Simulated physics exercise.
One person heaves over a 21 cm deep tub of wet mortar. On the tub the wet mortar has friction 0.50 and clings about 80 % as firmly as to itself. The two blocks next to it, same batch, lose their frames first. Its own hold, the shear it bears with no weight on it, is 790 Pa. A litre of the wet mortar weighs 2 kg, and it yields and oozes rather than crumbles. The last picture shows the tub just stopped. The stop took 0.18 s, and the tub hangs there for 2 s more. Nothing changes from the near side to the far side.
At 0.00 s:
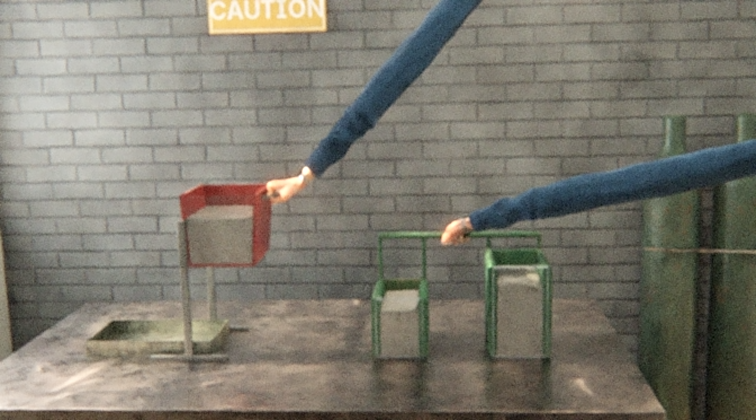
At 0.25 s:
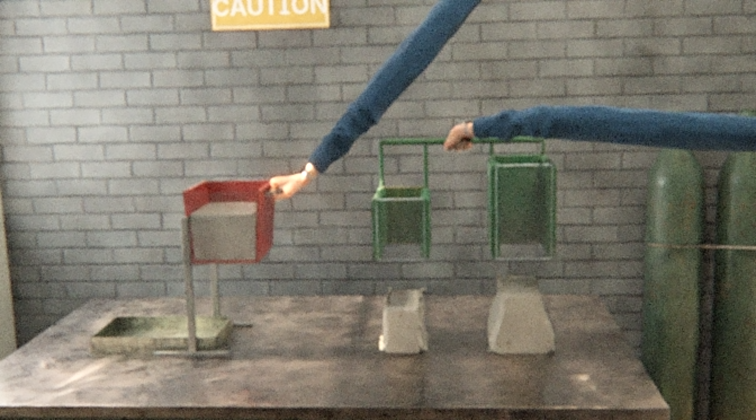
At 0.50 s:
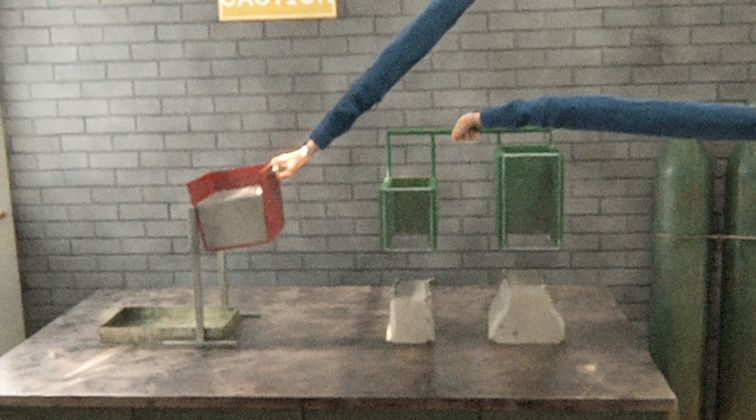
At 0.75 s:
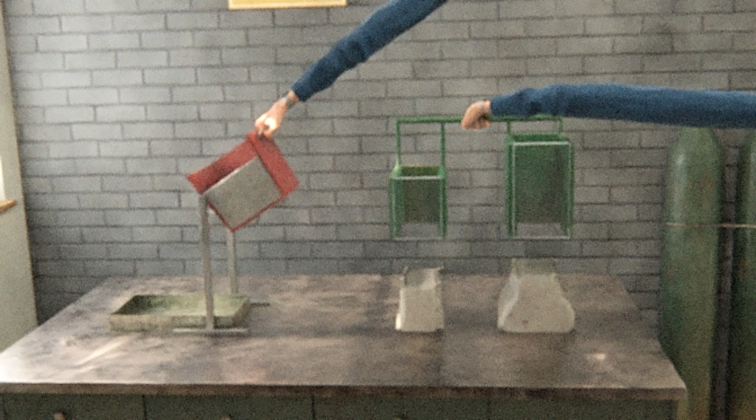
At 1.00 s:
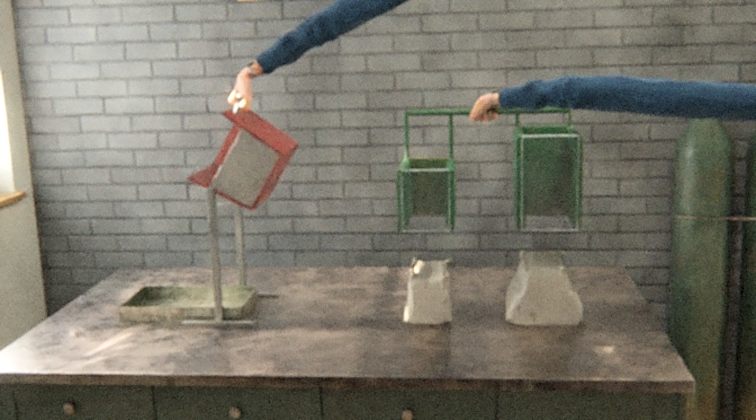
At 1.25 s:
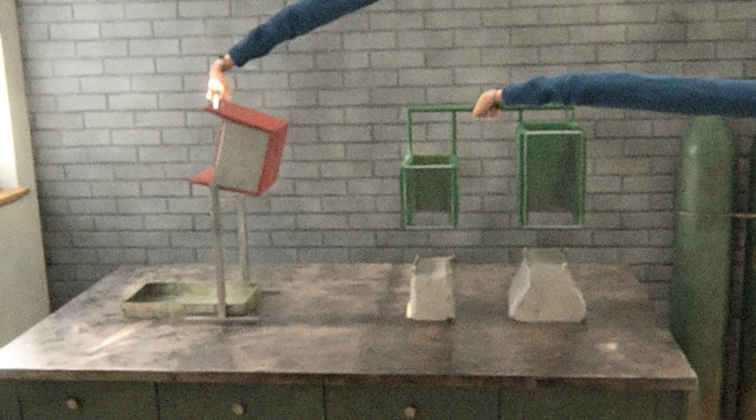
On a dark table before a gray brick wall, one hand holds a red tub of wet mortar while another lifts a green double frame off two gray blocks. The blocks slump and spread at their bases, the taller one sinking more. Then the first hand tilts the tub steeply toward a shallow tray.
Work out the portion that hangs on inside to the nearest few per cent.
About 100 %.
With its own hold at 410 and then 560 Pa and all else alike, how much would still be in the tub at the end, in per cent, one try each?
In that order: 100 %, 100 %.
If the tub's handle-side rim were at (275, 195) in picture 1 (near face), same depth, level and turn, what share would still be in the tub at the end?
Then about 100 %.
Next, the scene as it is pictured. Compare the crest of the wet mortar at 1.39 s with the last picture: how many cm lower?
About 0 cm.
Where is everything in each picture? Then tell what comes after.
In the first frame, handle-side rim at (254, 195), tilt 0 degrees; highest point of the wet mortar at (248, 218); test blocks 15 cm, 24 cm high (left to right).
In the second frame, handle-side rim at (257, 192), tilt 0 degrees; highest point of the wet mortar at (251, 214); test blocks 15 cm, 20 cm high (left to right).
In the third frame, handle-side rim at (259, 172), tilt 8 degrees; highest point of the wet mortar at (257, 196); test blocks 15 cm, 18 cm high (left to right).
In the fourth frame, handle-side rim at (246, 136), tilt 33 degrees; highest point of the wet mortar at (255, 159); test blocks 15 cm, 18 cm high (left to right).
In the fifth frame, handle-side rim at (222, 115), tilt 58 degrees; highest point of the wet mortar at (243, 131); test blocks 15 cm, 18 cm high (left to right).
In the sixth frame, handle-side rim at (204, 111), tilt 74 degrees; highest point of the wet mortar at (229, 122); test blocks 15 cm, 18 cm high (left to right).
By 1.39 s, the tub is at 75 degrees and holds 100 %.
By 1.56 s, the tub is at 75 degrees and holds 100 %.
By 1.73 s, the tub is at 75 degrees and holds 100 %.
By 1.90 s, the tub is at 75 degrees and holds 100 %.
By 3.25 s, at the end, the tub is at 75 degrees and holds 100 %.
